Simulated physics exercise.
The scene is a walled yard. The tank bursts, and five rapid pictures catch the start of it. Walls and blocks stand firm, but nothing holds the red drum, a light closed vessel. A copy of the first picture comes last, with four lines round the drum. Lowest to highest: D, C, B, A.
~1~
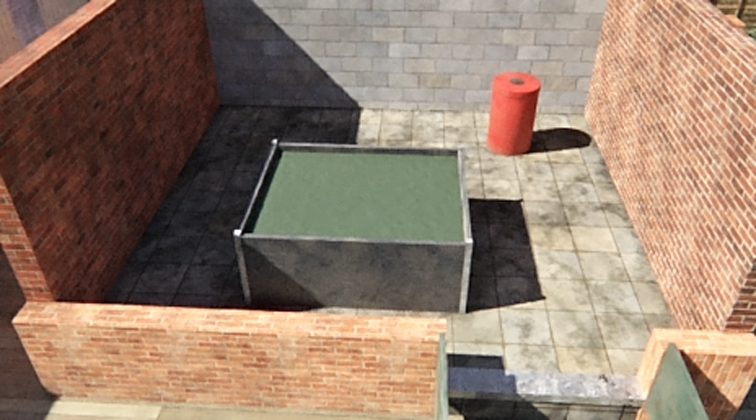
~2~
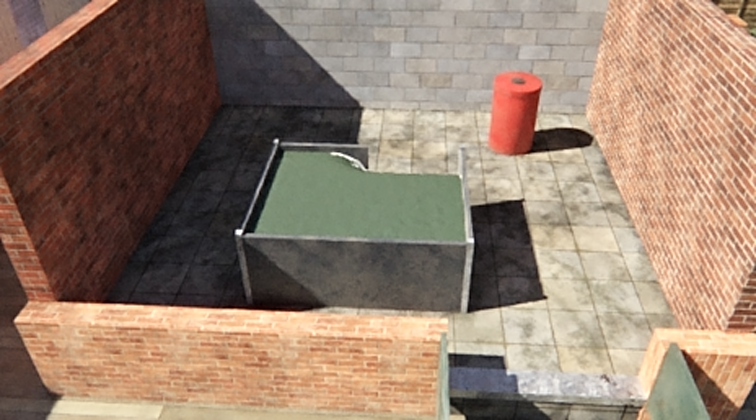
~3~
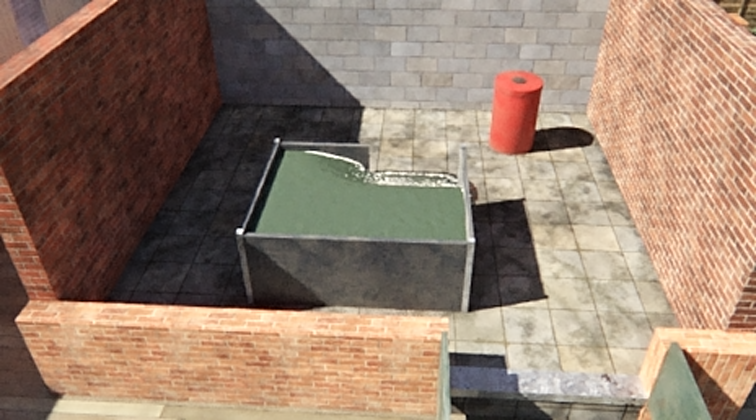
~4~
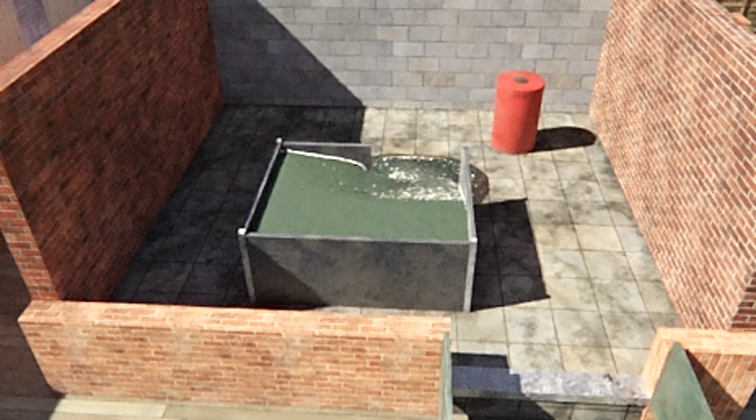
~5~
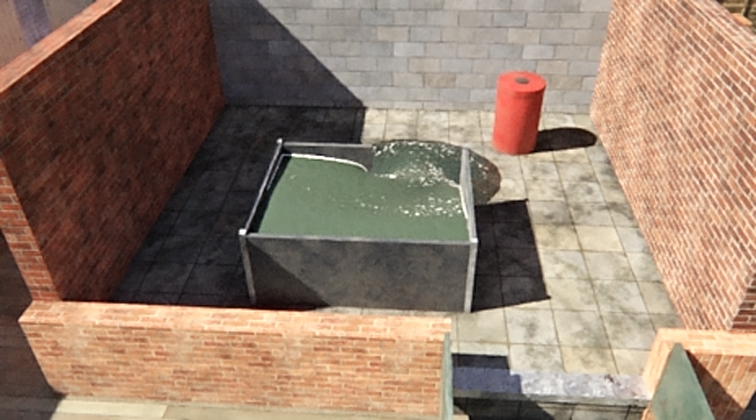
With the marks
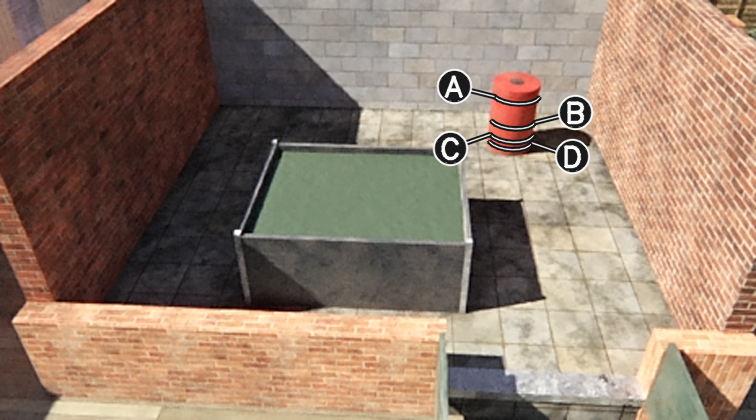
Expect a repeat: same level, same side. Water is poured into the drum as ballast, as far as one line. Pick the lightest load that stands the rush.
B will do.
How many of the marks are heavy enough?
Two.
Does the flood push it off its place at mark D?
Yes, it does.
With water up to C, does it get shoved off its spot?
Yes, it does.
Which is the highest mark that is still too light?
C it is.
In white, A at (518, 104); B at (515, 128); C at (513, 142); D at (512, 149); from the bottom up D, C, B, A.
With A, it does not move.
With B, it does not move.
With C, it is pushed about its own width away.
With D, it is pushed about 5 times its own width away.
